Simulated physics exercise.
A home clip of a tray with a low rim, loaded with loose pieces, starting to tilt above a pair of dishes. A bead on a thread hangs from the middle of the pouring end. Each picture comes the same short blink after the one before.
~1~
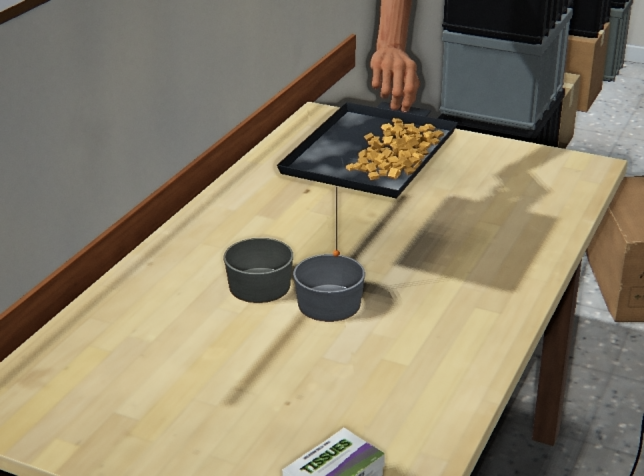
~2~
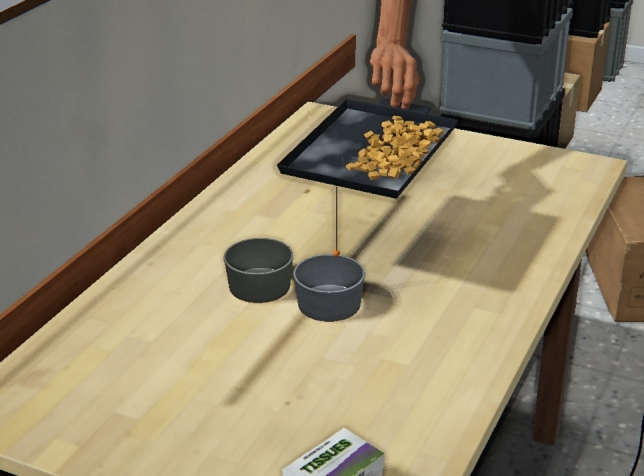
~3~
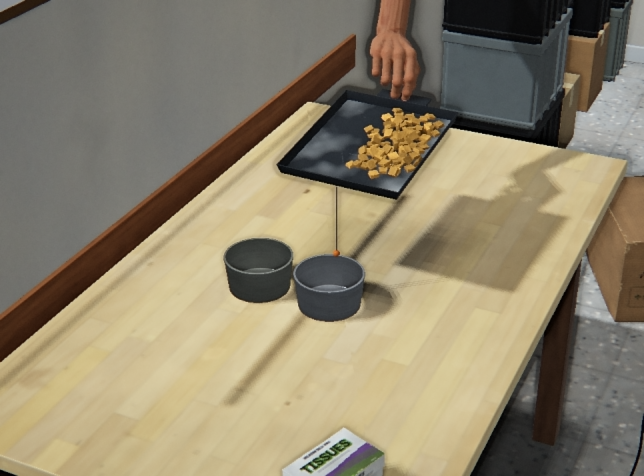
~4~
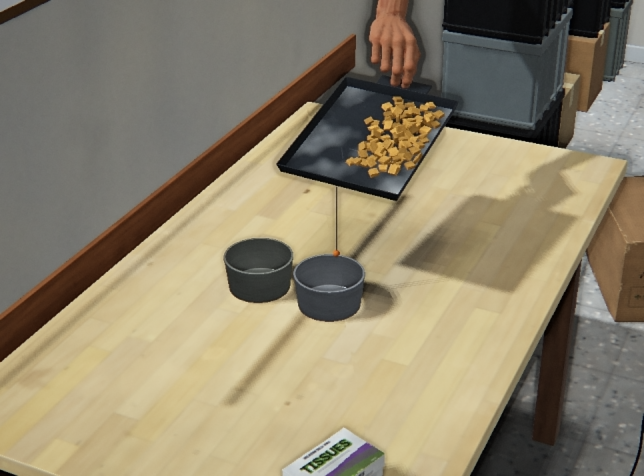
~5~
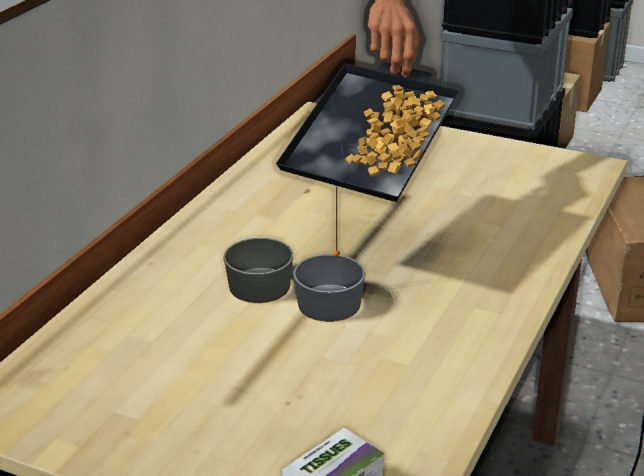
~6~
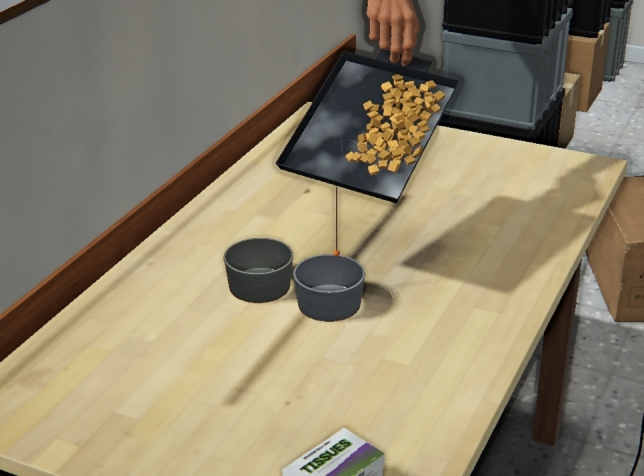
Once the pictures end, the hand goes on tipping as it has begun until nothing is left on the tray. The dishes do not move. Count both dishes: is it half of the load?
The two hold under half of the load.
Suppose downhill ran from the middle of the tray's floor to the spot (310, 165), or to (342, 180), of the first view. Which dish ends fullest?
In turn: The dish on the left; the dish on the right.
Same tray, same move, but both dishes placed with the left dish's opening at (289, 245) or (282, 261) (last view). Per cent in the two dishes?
The first gives 10 %, the second 60 %.
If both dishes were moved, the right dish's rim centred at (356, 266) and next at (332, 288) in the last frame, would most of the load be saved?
The first try: Under half. The second: Not half.
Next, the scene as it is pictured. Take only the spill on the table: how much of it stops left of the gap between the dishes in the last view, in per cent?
About 10 per cent.
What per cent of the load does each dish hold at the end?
For the left dish some 0 %, for the right dish some 20 %.
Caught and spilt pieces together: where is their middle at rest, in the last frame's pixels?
Around (375, 323).
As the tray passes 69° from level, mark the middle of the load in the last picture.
Roughly at (379, 195).
Soon, tray tipped steeply; most on the tray; about a quarter in the air.
A while on, tray tipped past a quarter turn; about a quarter in the right dish; about two thirds outside both; about a quarter in the air.
Towards the end, tray tipped past a quarter turn; about a quarter in the right dish; most outside both.
Finally, tray tipped past a quarter turn; about a quarter in the right dish; none in the left dish; most outside both.
